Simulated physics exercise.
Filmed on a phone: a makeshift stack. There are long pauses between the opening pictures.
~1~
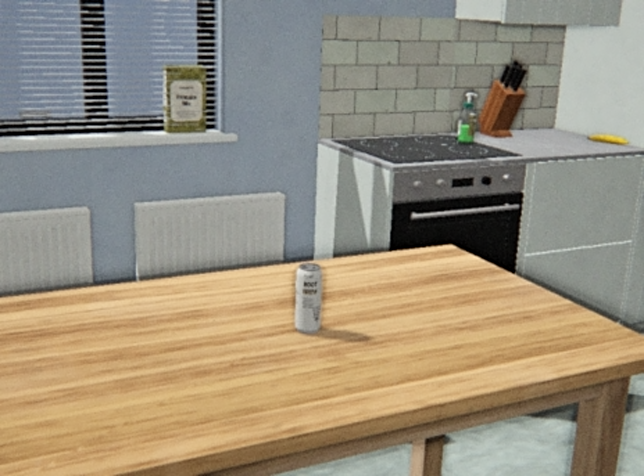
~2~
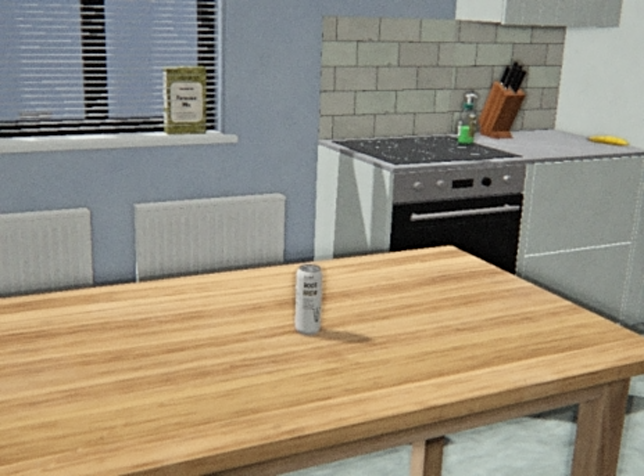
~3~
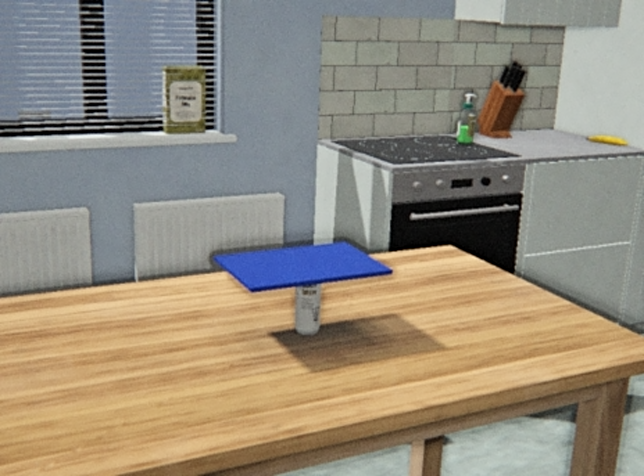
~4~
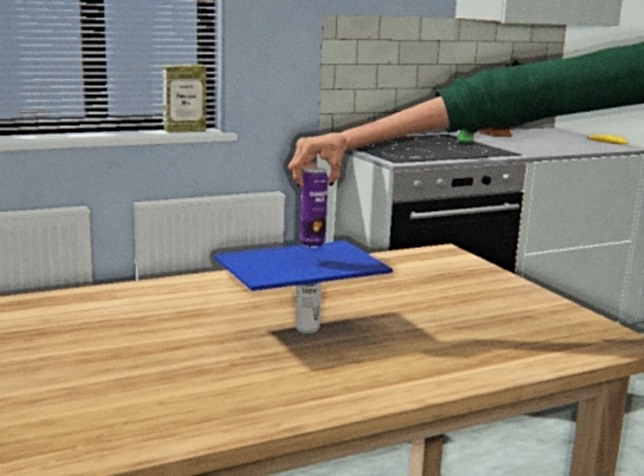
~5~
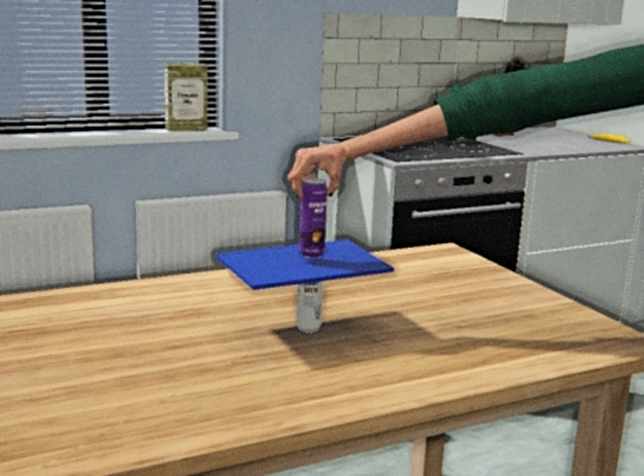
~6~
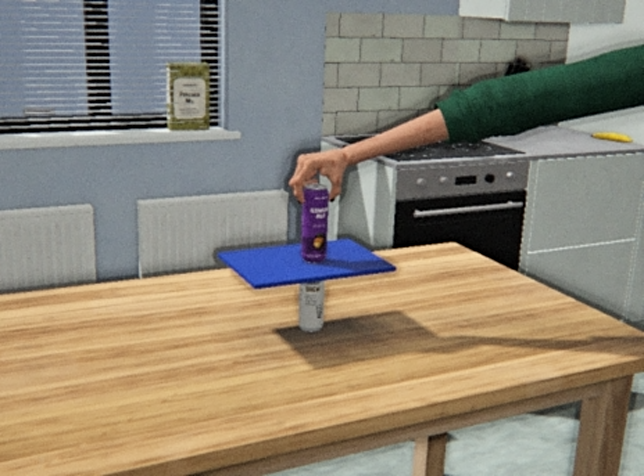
We see a white can on a wooden kitchen table, then a flat blue board resting on top of it. A hand reaches in from the right, lowers a purple can onto the board, and keeps hold of it.
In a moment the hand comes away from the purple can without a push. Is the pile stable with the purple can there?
As it turns out, it stays up.
Then, 0.20 s later than the last frame, all is still.
Then, 0.40 s later than the last frame, purple can resting near (315, 224).
When it is over, all 3 as before. End places, in pixels of the last picture, purple can near (315, 224). The stack keeps its balance.
